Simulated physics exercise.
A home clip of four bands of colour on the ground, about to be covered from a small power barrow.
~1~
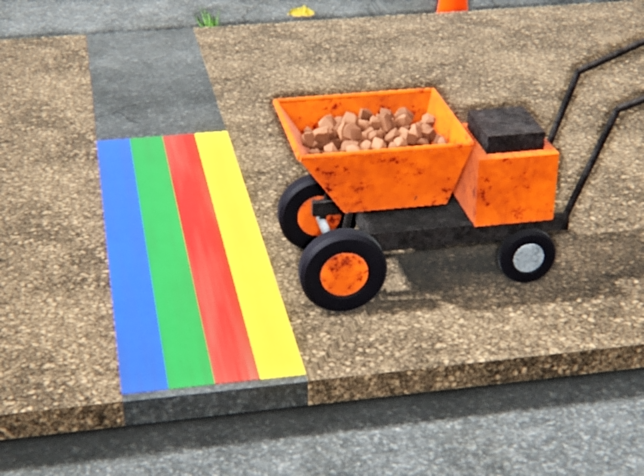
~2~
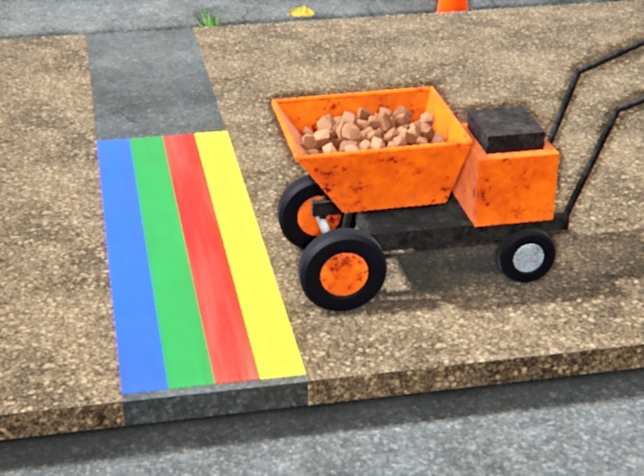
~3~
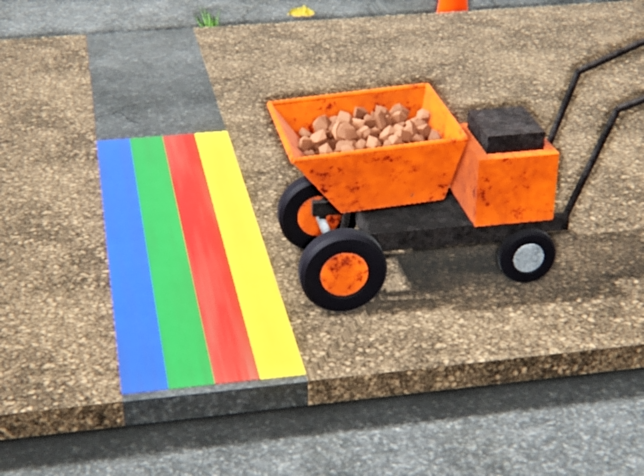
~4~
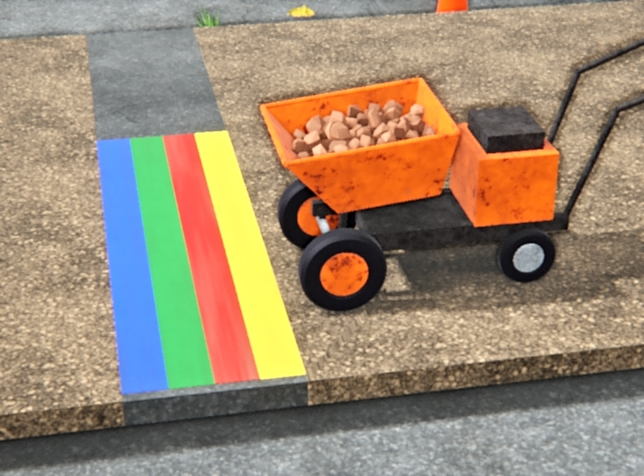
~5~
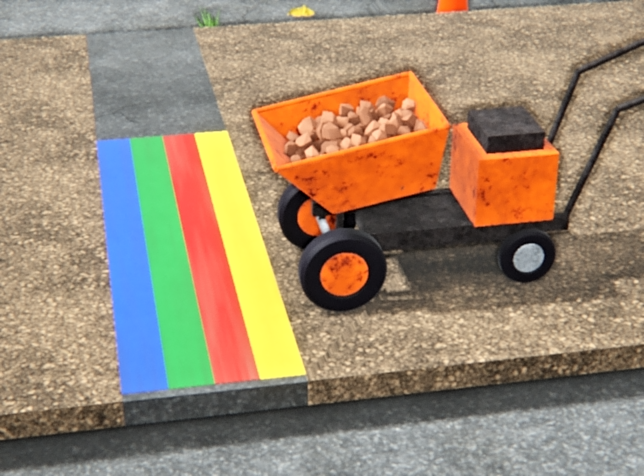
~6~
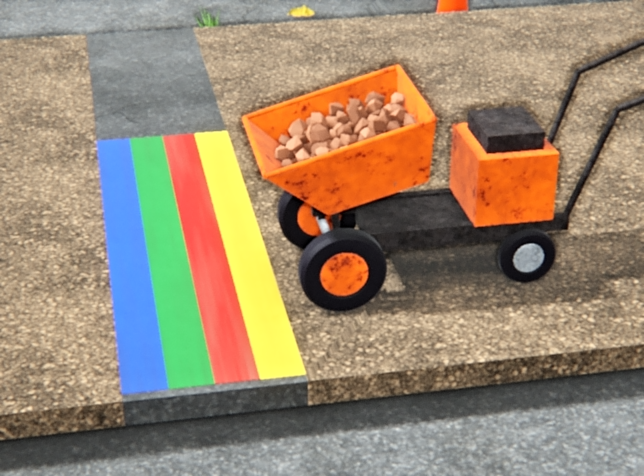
An orange barrow's skip full of rubble tilts gradually left beside four coloured ground strips.
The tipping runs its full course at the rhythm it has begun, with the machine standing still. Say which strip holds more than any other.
Most covered: The green band.
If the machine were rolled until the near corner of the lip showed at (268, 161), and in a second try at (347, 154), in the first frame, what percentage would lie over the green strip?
Roughly 20 per cent, and 20 per cent.
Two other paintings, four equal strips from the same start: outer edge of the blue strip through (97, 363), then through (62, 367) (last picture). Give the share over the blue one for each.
About 20 and 10 per cent.
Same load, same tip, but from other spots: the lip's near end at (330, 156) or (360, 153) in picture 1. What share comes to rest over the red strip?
The first gives 30 %, the second 30 %.
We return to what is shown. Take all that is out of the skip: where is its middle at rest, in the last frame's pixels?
Near (157, 287).
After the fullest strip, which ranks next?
In second place: Blue.
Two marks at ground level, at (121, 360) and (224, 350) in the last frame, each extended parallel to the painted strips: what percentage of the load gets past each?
First some 20, then 80 per cent.
Soon after the last picture, skip tipped steeply; all in the skip.
A little later, skip tipped right over; nearly all in the skip; a stray few over the red strip; a small part over the green strip; a stray few over the blue strip.
Later still, skip tipped right over; about a third in the skip; a stray few over the red strip; about a quarter over the green strip; about a quarter over the blue strip; a small part off the paint.
By the end, skip tipped right over; about a quarter in the skip; none over the yellow strip; a small part over the red strip; about a third over the green strip; about a quarter over the blue strip; a small part off the paint.
